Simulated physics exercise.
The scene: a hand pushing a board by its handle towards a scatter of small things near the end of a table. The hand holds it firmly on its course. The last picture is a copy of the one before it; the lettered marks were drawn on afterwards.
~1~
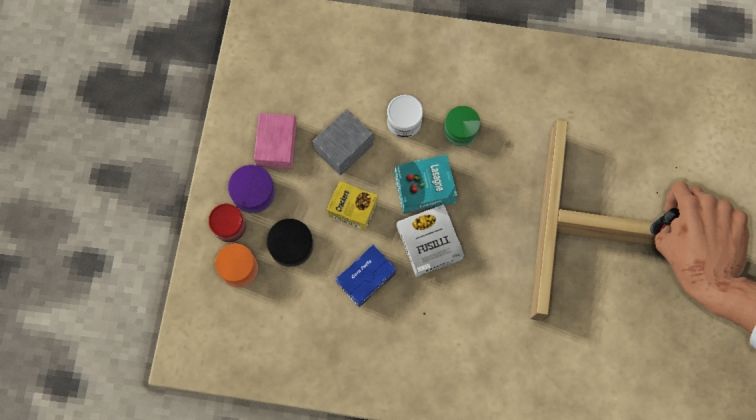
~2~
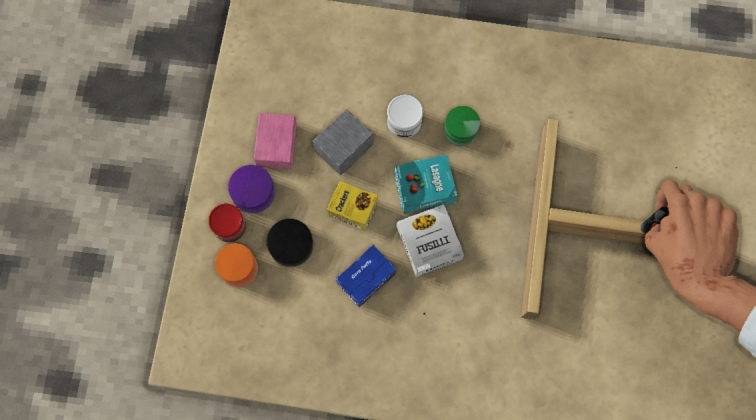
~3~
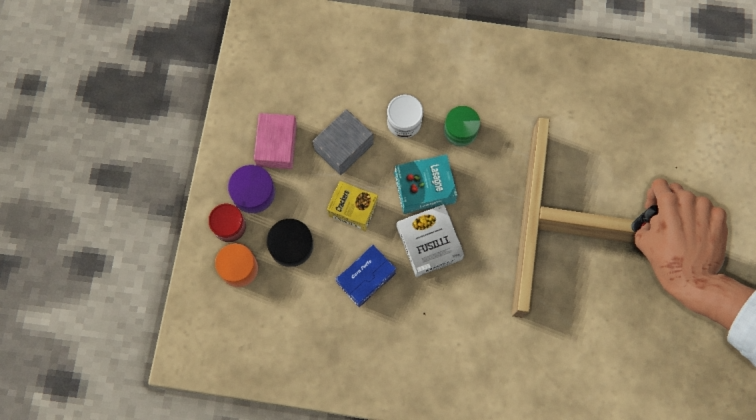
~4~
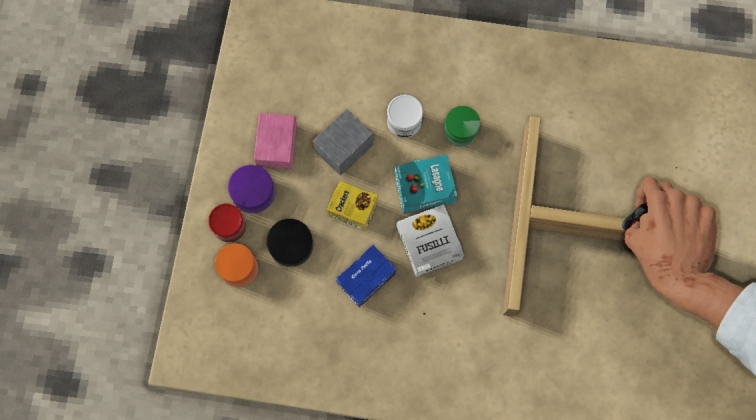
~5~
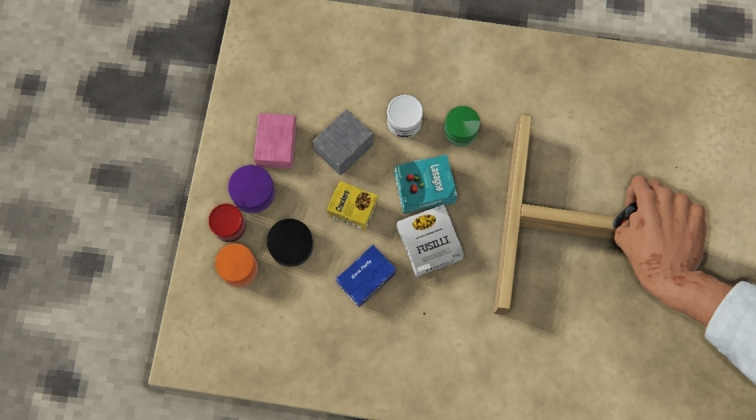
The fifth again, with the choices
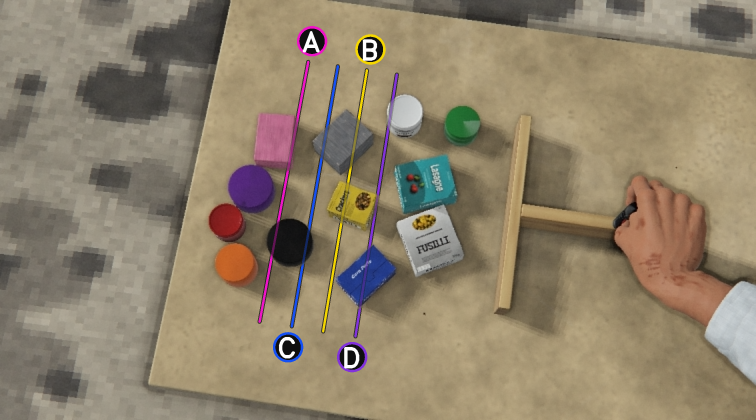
A hand at the right grips the dark handle of a T-shaped wooden board on a tan tabletop, seen from above over a blotchy grey floor. To the left lie pink and grey blocks, yellow, turquoise, white and blue packets, and round white, green, purple, red, orange and black containers. The hand slides the board slowly and steadily left, while the scattered things and the camera stay still.
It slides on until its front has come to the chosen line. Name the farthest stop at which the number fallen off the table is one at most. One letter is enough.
At C, and not beyond.
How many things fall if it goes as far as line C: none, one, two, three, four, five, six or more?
By then, none.
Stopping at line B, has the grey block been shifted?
Yes.
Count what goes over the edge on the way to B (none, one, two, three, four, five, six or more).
In all, none.
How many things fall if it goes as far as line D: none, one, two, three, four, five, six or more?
In all, none.
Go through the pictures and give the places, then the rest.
The first picture shows yellow packet (353, 206); red tub (227, 223); turquoise packet (426, 184).
The second picture shows board (544, 213); pink block (276, 141).
The third picture shows board (535, 212); blue packet (366, 276).
The fourth picture shows board (525, 210); grey block (343, 142).
The fifth picture shows board (516, 209); white jar (404, 117); green tin (462, 126); white packet (430, 241).
On the copy, A at (285, 187); B at (346, 196); C at (316, 191); D at (377, 200).
On C. First, board (443, 198); white jar (396, 116); green tin (430, 122).
Then, board (371, 188); pink block (258, 140); black tin (283, 242).
Finally, board (319, 180); pink block (210, 133); purple tin (199, 181); none fallen.
By contrast, A drops three; B is within the limit but short; D is within the limit but short.
